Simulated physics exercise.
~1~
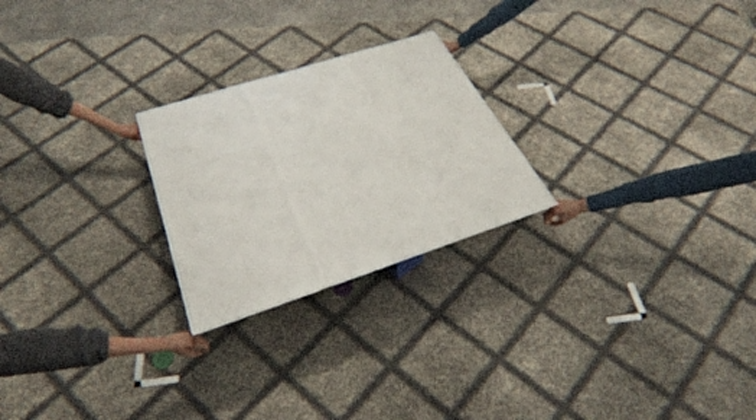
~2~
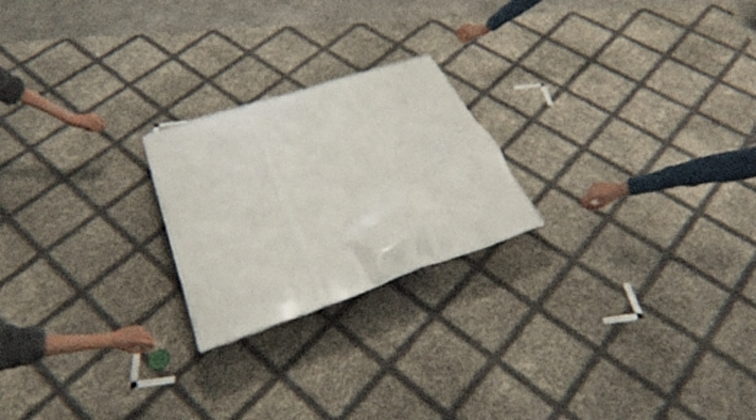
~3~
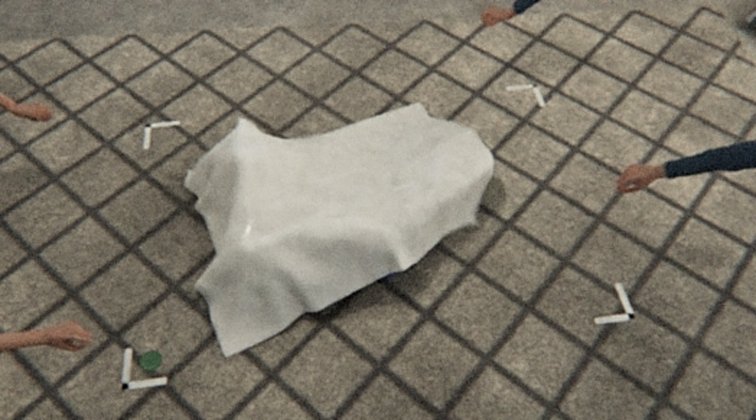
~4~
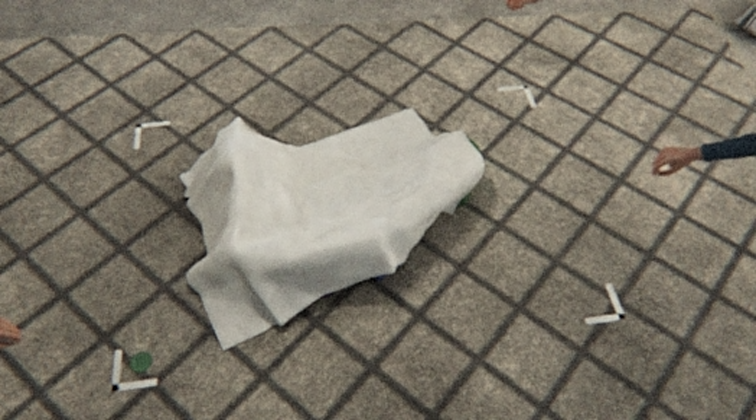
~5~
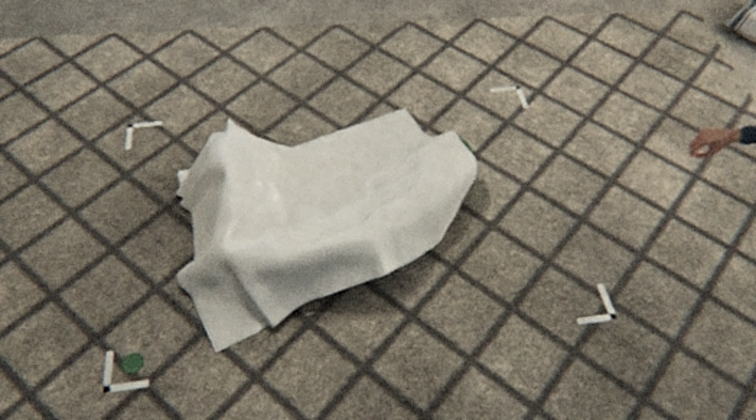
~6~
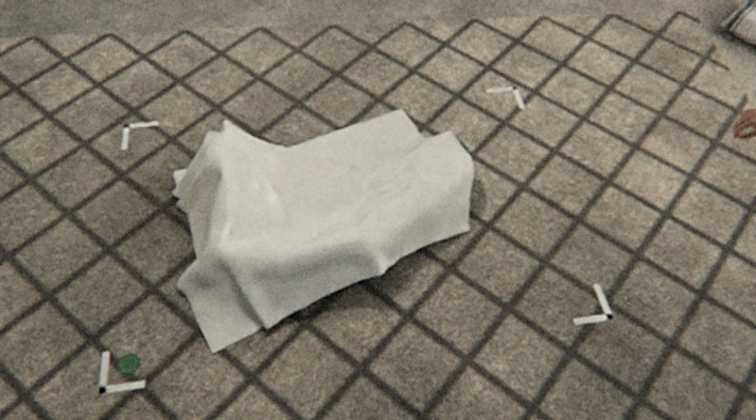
The footage shows four hands holding a pale cloth flat above a tiled floor, then letting go and withdrawing as it drops and drapes in folds over hidden objects, ending as a lumpy covered mound with a small green lid still uncovered at lower left.
